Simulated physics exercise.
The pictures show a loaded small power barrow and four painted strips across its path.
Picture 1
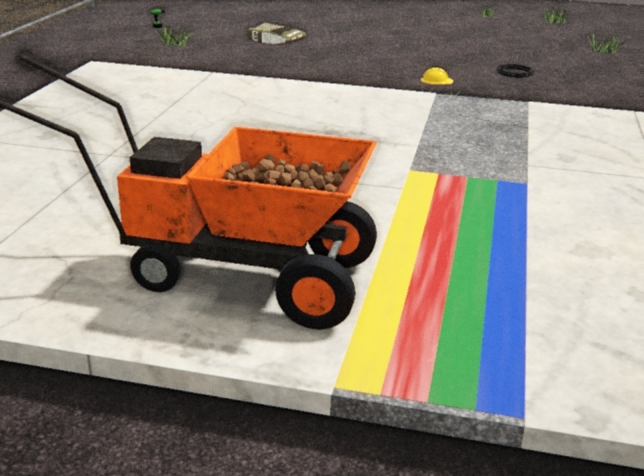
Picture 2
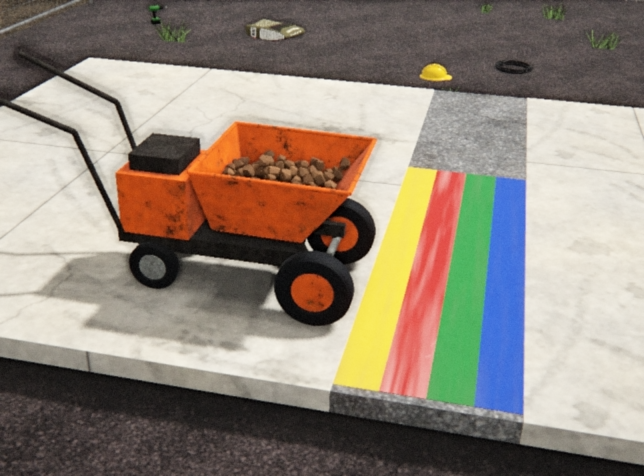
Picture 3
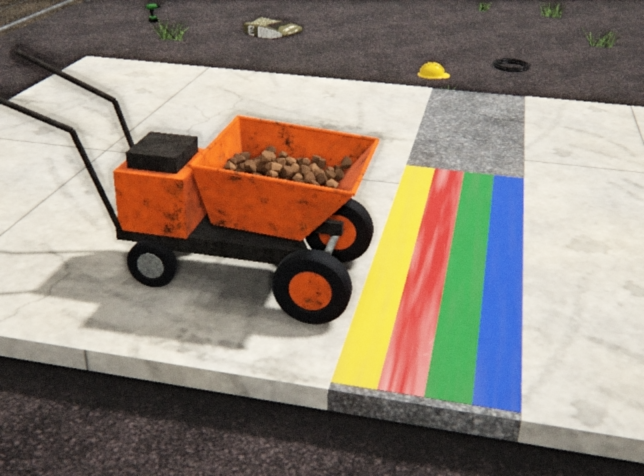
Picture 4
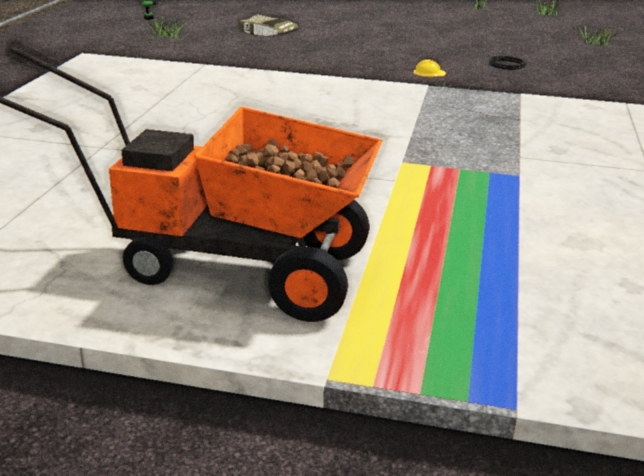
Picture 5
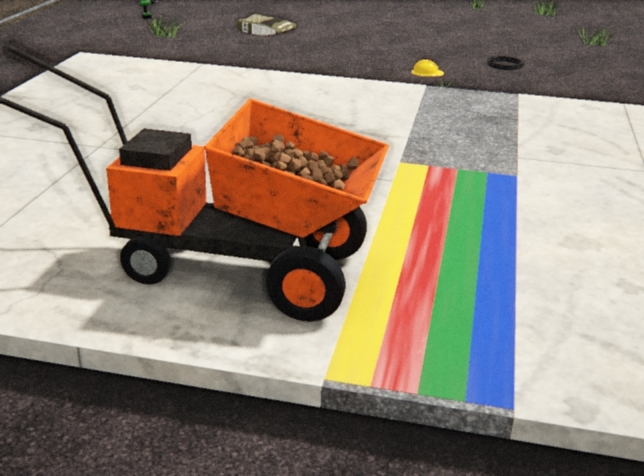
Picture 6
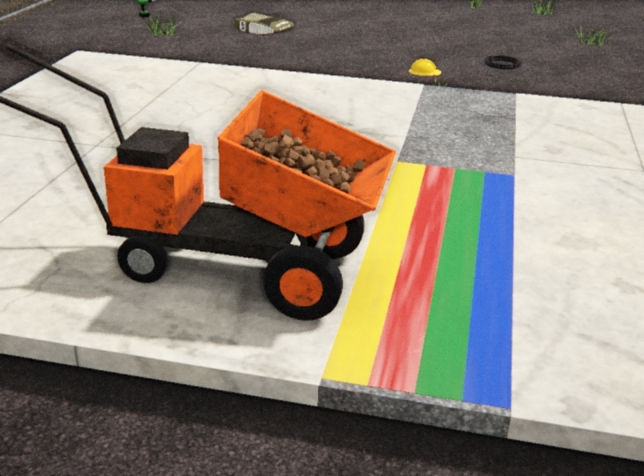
Orange power barrow loaded with brown clods standing beside yellow, red, green and blue strips, its skip gradually tilting toward the right.
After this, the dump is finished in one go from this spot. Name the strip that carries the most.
Most covered: The green band.
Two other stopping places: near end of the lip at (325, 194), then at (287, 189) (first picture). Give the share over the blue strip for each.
In turn 10 and 0 in a hundred.
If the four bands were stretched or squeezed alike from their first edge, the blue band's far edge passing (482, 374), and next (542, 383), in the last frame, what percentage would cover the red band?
Roughly 0 per cent, and 20 per cent.
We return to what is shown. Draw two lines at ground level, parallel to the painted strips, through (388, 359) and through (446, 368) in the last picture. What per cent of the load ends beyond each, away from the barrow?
About 80 and 50 per cent.
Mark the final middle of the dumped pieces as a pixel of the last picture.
Near (462, 303).
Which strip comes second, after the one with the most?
Second comes blue.
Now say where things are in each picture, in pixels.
Lip of the skip near (349, 197), level; top of the load near (273, 176), clay clods; yellow strip near (366, 359); red strip near (411, 366); green strip near (456, 373); blue strip near (502, 380), in the first picture.
Lip of the skip near (349, 194), level; top of the load near (273, 172), in the second picture.
Lip of the skip near (353, 195), tipped barely; top of the load near (275, 168), in the third picture.
Lip of the skip near (357, 196), tipped a little; top of the load near (259, 159), in the fourth picture.
Lip of the skip near (365, 202), tipped a little; top of the load near (259, 165), in the fifth picture.
Lip of the skip near (373, 209), tipped clearly; top of the load near (267, 159); yellow strip near (354, 350); red strip near (398, 357); green strip near (443, 363); blue strip near (488, 371), in the sixth picture.
Shortly afterwards, skip tipped steeply; the whole lot in the skip.
Next, skip tipped right over; the bulk in the skip; only a few over the red strip; a little over the green strip.
Some moments later, skip tipped right over; near a quarter in the skip; a little over the red strip; near a third over the green strip; near a quarter over the blue strip; a little off the paint.
In the end, skip tipped right over; near a quarter in the skip; none at all over the yellow strip; a little over the red strip; near a third over the green strip; near a quarter over the blue strip; a little off the paint.
